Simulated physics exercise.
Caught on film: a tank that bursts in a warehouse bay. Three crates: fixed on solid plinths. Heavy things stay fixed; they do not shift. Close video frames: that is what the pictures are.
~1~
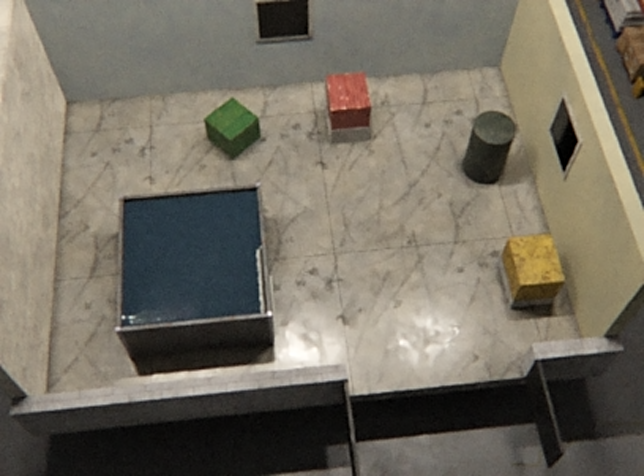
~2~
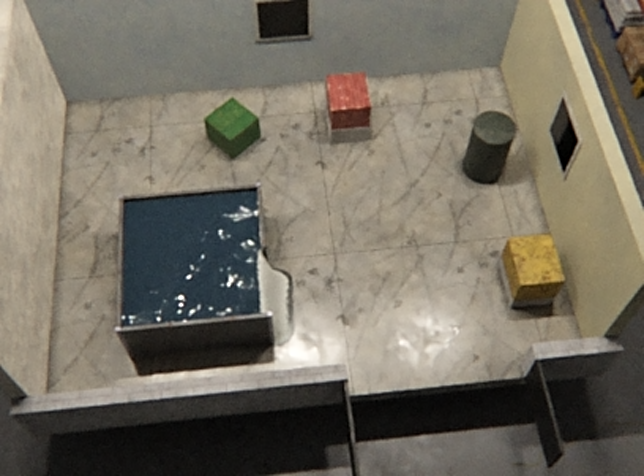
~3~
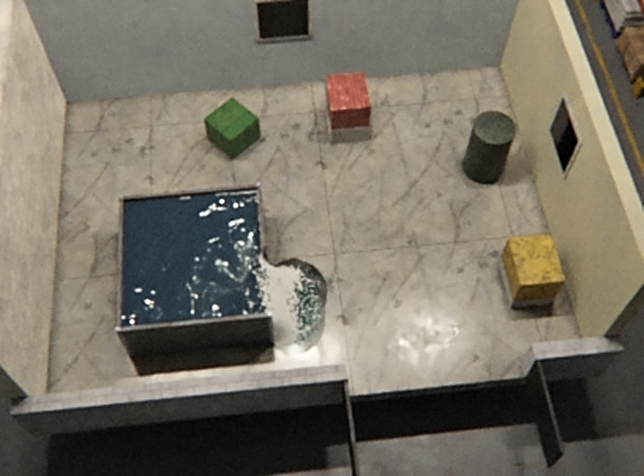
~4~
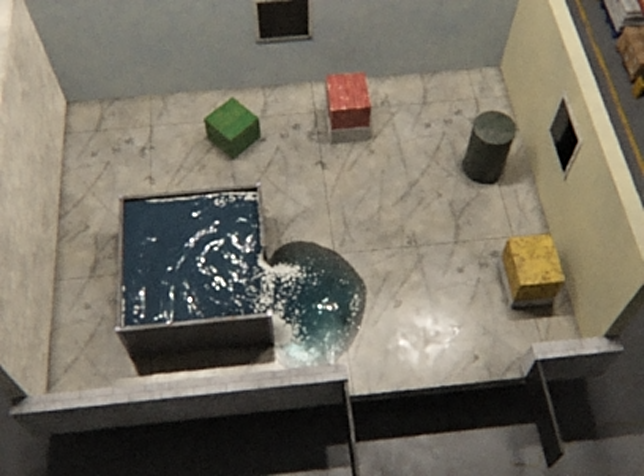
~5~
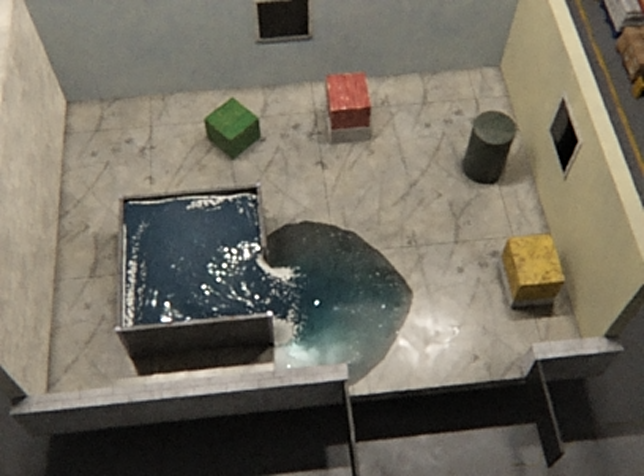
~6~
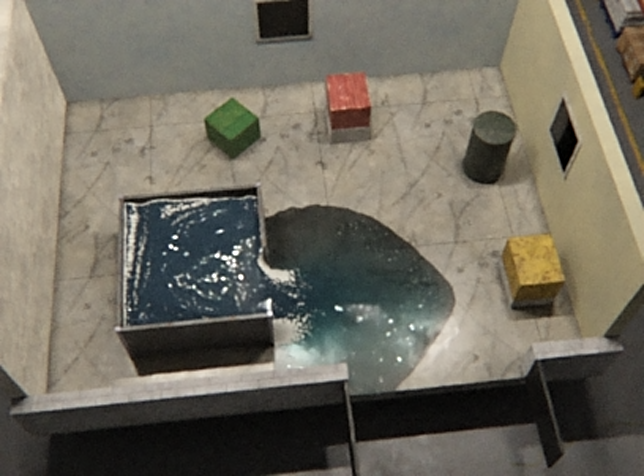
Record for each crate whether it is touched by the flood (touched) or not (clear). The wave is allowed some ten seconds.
Record: Yellow crate touched, green crate touched, red crate clear.
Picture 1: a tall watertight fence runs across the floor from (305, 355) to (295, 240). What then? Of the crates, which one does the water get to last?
That is the yellow one.
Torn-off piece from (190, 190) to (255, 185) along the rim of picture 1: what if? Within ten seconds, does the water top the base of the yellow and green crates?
One by one: The yellow crate is safe, the green crate is topped.
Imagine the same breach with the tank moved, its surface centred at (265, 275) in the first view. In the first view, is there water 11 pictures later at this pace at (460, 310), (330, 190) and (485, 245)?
The first spot is inundated, the second not reached, and the third inundated.
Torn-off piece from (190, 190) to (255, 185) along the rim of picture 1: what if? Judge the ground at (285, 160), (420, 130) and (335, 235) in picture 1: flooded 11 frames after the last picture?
Point by point: Drenched, drenched, unwetted.
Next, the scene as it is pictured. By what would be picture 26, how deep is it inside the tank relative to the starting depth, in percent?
I'd say around 40 per cent.
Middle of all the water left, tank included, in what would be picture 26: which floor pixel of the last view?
Close to (342, 264), I reckon.
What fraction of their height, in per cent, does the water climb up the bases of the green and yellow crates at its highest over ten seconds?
300 and 140 per cent, in that order.
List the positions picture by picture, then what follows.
The water tank at (193, 256) is whole and still, in the first frame.
Water pours out at (267, 297) and has run to (279, 274), in the second frame.
Water pours out at (267, 299) and has run to (321, 283), in the third frame.
Water pours out at (267, 300) and has run to (359, 286), in the fourth frame.
Water pours out at (267, 300) and has run to (407, 301), in the fifth frame.
The front is at (449, 304), out from the gap at (267, 300), in the sixth frame.
A moment on, water covers 35 % of the floor; the yellow crate water round its plinth, the green crate not reached, the red crate not reached.
Next, water covers 40 % of the floor; the yellow crate water round its plinth, the green crate water round its plinth, the red crate water round its plinth.
Then, water covers 50 % of the floor; the yellow crate water round its plinth, the green crate water round its plinth, the red crate water round its plinth.
Later, water covers 65 % of the floor; the yellow crate water round its plinth, the green crate water round its plinth, the red crate water round its plinth.
In the end, water covers 90 % of the floor; the yellow crate was topped, the green crate was topped, the red crate stayed above the water.
